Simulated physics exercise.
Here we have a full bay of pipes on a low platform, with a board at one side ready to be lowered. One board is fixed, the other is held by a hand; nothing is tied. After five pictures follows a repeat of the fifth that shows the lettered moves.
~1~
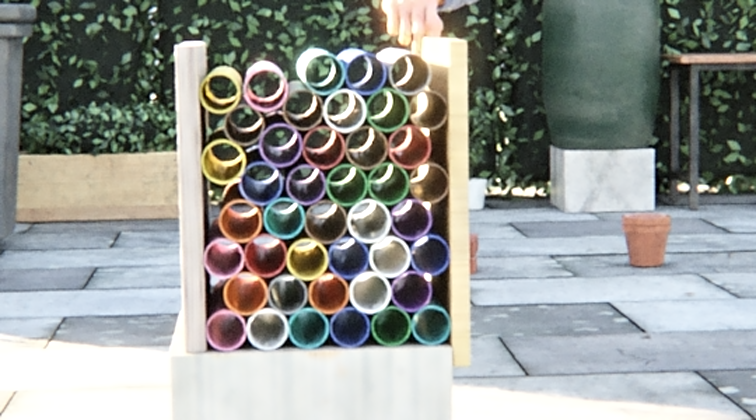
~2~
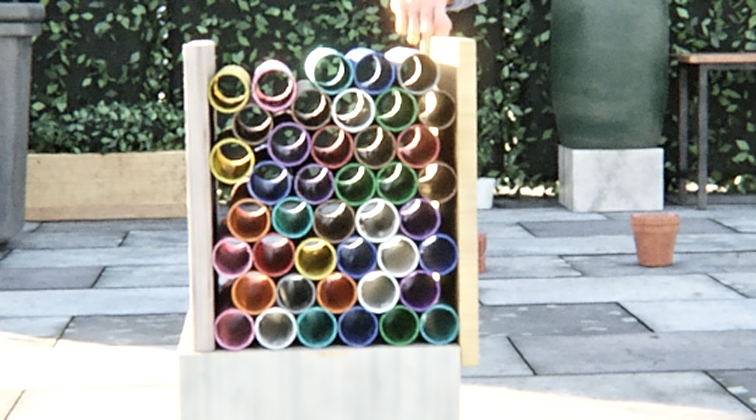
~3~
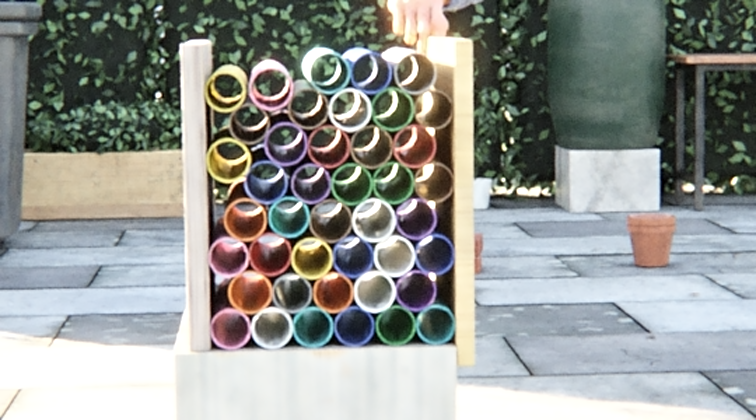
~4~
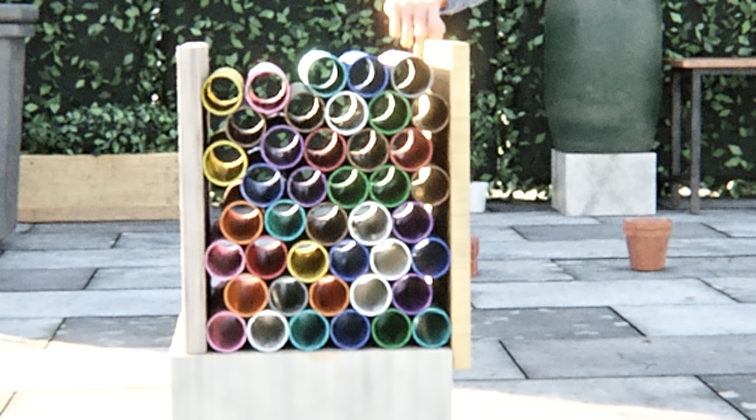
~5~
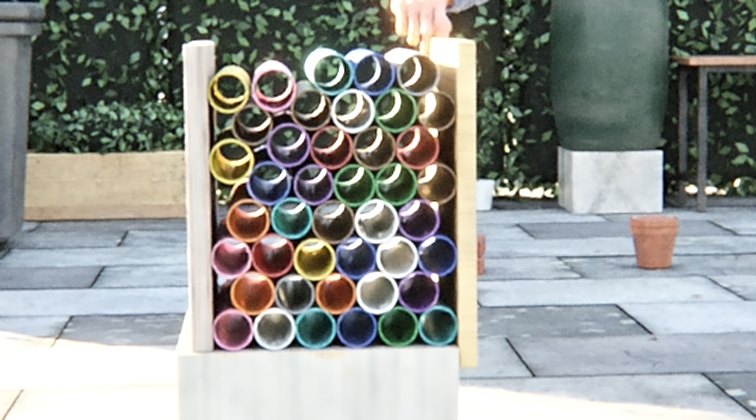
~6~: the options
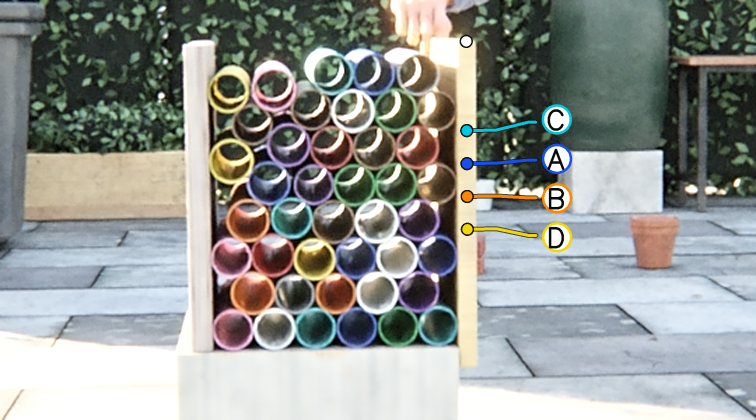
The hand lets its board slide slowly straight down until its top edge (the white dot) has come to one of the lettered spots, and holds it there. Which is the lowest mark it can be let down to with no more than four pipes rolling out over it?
At most to B.
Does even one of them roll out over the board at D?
Yes.
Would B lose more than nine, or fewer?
At B, fewer than nine.
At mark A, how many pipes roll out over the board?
With A, two.
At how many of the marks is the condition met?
Three of the four.
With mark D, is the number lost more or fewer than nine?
At D, fewer than nine.
On the marked copy, A at (467, 164); B at (467, 197); C at (467, 131); D at (467, 229); the white dot at (466, 41).
Taking B. A third of the way, top of the board (456, 110).
Two thirds of the way, top of the board (457, 187).
When it is over, top of the board (457, 196), two out over the board.
As for the rest, A two out over the board; C none out over the board; D more than four out over the board.
